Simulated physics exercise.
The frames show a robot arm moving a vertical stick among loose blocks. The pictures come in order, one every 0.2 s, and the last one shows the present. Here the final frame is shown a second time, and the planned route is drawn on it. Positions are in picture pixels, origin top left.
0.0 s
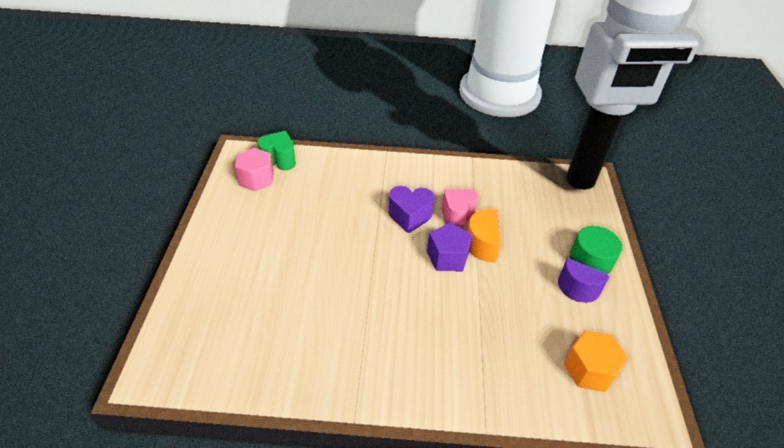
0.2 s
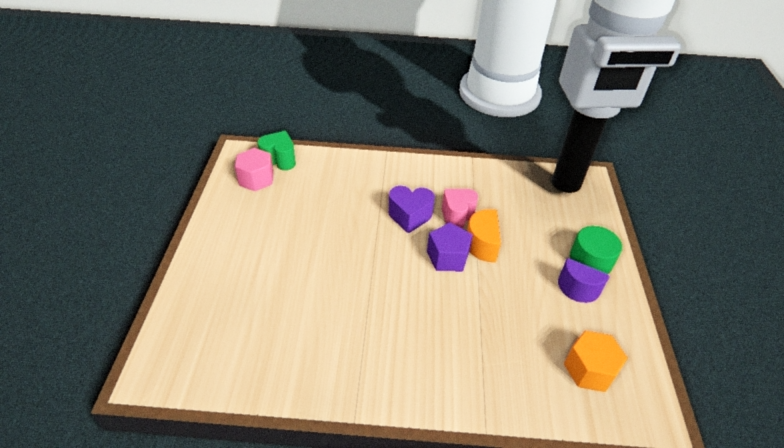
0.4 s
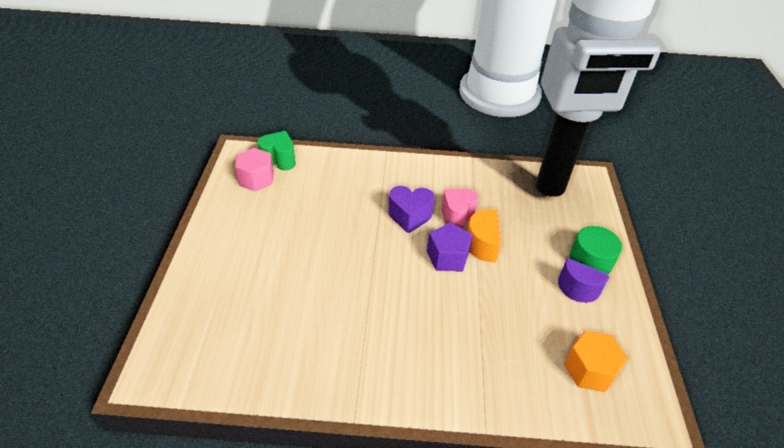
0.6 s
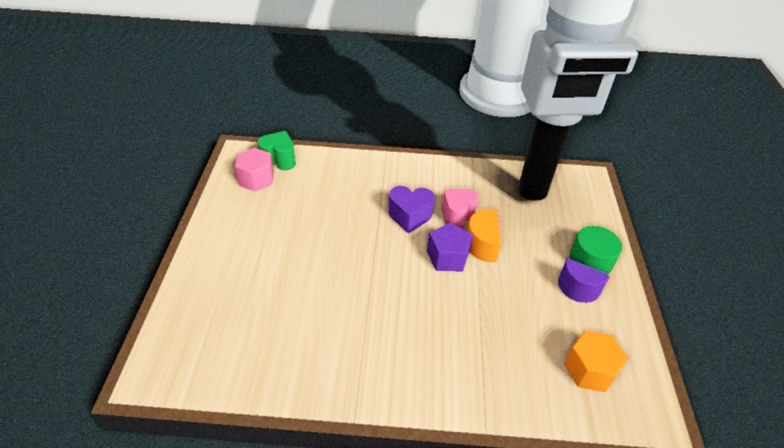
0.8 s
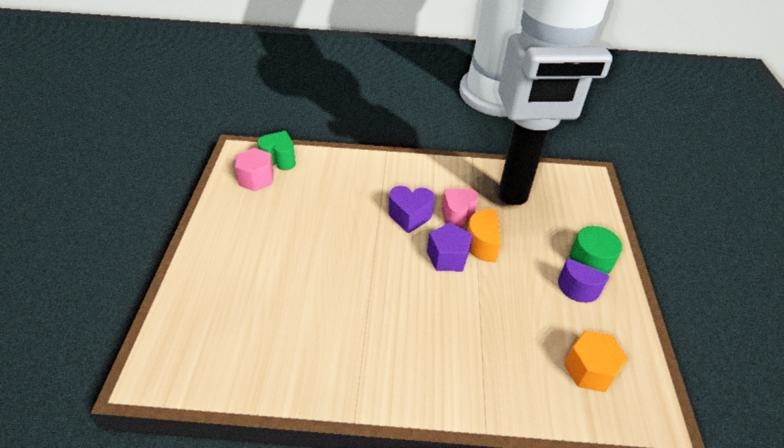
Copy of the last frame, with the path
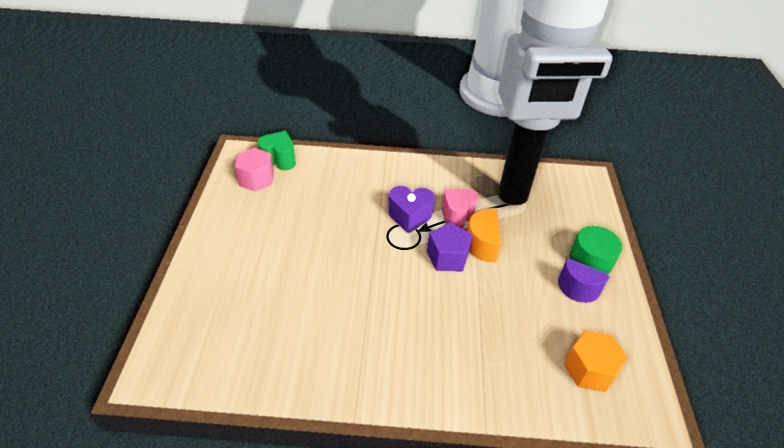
Robot arm sliding a black vertical stick leftward along the far side of a wooden board, the colourful blocks staying still.
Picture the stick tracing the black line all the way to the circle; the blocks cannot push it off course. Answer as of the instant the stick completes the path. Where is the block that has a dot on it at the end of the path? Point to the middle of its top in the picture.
The point I'd pick in the picture is (350, 190).
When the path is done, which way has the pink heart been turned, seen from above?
Seen from overhead, it turns clockwise.
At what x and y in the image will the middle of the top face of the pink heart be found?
At roughly (373, 208).
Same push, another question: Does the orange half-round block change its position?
I'd say no.
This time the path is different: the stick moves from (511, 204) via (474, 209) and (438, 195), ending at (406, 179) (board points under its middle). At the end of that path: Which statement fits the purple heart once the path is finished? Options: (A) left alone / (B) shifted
The answer is B.
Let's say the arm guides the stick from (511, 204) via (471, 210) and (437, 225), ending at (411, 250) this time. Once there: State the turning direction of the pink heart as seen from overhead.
Clockwise from above.
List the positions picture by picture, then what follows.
In the first picture, stick tip at (581, 180); block tops, purple heart at (412, 198); pink heart at (460, 198); orange half-round block at (486, 225).
In the second picture, stick at (566, 183); blocks unchanged.
In the third picture, stick at (550, 187); blocks unchanged.
In the fourth picture, stick at (533, 191); blocks unchanged.
In the fifth picture, stick at (513, 195); purple heart at (412, 198); pink heart at (460, 198); orange half-round block at (486, 225).
Path on the board, from (511, 204) via (458, 218), ending at (404, 237); the dot is on the purple heart.
What follows on the original path. One third of the way, stick at (476, 204); purple heart at (409, 198); pink heart at (446, 201).
Two thirds of the way, stick at (440, 215); purple heart at (373, 196), turned 20° anticlockwise; pink heart at (406, 202), turned 45° clockwise.
At the end, stick at (404, 228); purple heart at (350, 190), turned 10° clockwise; pink heart at (373, 208), turned 80° clockwise; orange half-round block in place.
